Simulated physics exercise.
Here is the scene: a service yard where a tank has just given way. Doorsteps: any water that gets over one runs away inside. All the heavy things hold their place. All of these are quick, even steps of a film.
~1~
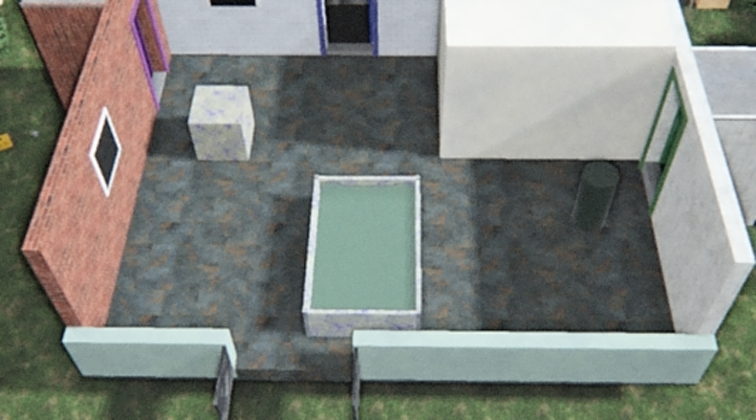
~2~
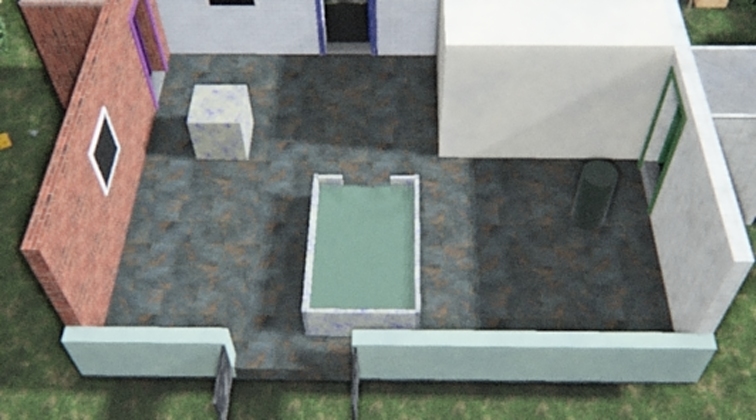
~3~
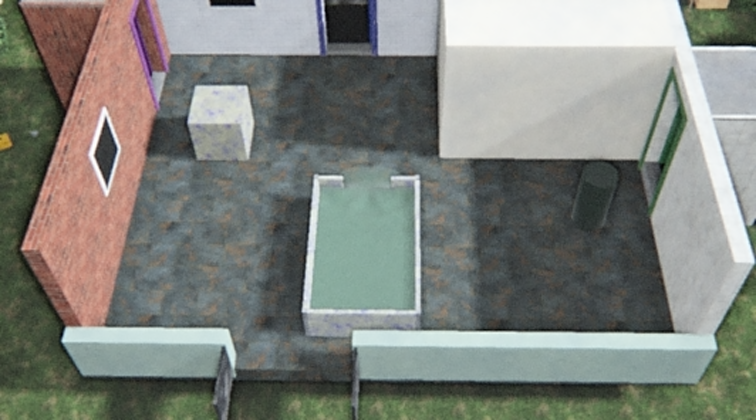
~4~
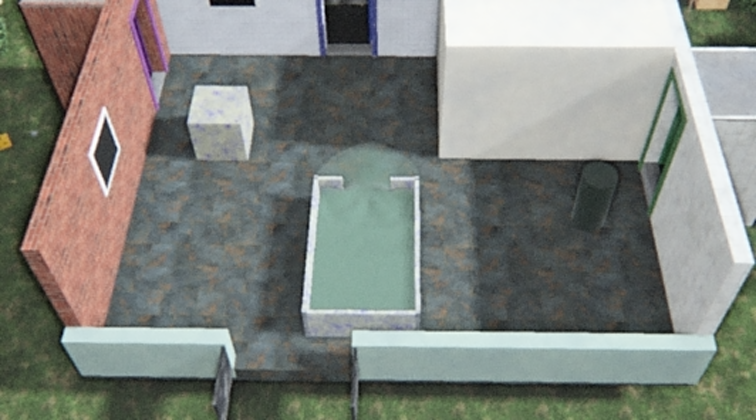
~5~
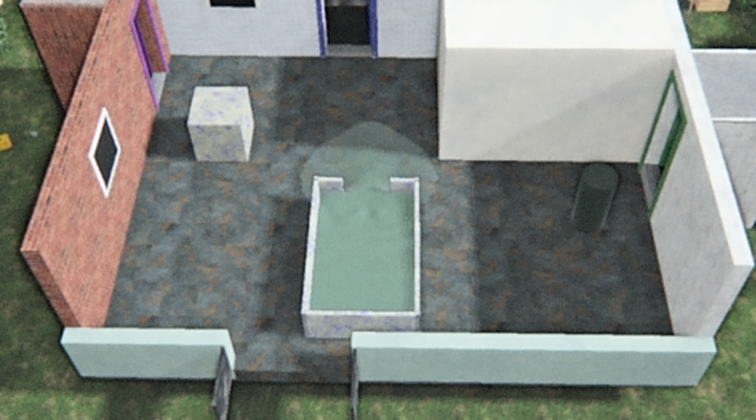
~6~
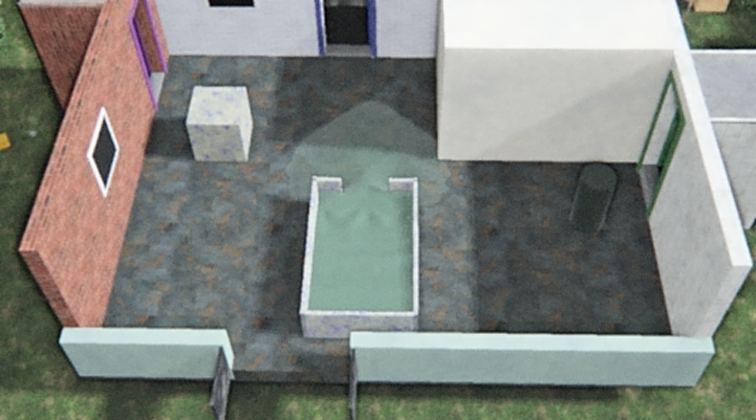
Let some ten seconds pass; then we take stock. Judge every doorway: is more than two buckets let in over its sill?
My call: The blue door goes past two, the purple door goes past two, the green door stays at two or fewer.
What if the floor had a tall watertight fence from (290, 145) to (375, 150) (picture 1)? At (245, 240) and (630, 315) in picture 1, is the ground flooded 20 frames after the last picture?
First spot submerged, second spot parched.
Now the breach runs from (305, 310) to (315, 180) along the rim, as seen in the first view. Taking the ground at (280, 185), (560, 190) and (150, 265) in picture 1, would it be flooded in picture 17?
Going through them, the first would be submerged, the next still bare and the last submerged.
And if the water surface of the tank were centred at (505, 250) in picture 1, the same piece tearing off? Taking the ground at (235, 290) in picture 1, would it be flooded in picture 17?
At that place: No water.
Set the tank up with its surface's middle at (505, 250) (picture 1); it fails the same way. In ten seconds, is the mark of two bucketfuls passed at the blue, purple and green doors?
Taking the doors in turn, blue remains short, purple remains short, and green remains short.
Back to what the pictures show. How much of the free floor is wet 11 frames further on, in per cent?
About 30 %.
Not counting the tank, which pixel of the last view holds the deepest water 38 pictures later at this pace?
It will be deepest around (156, 111).
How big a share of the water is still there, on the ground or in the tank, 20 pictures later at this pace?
Roughly 98 parts in a hundred.
A moment on, water covers 20 % of the floor; the blue door wet at the sill, nothing in, the purple door not reached, the green door not reached.
Next, water covers 30 % of the floor; the blue door under two buckets in, the purple door not reached, the green door not reached.
Then, water covers 30 % of the floor; the blue door over two buckets in, the purple door wet at the sill, nothing in, the green door not reached.
Later, water covers 40 % of the floor; the blue door far over two buckets in, the purple door over two buckets in, the green door wet at the sill, nothing in.
In the end, water covers 70 % of the floor; the blue door far over two buckets in, the purple door far over two buckets in, the green door wet at the sill, nothing in.
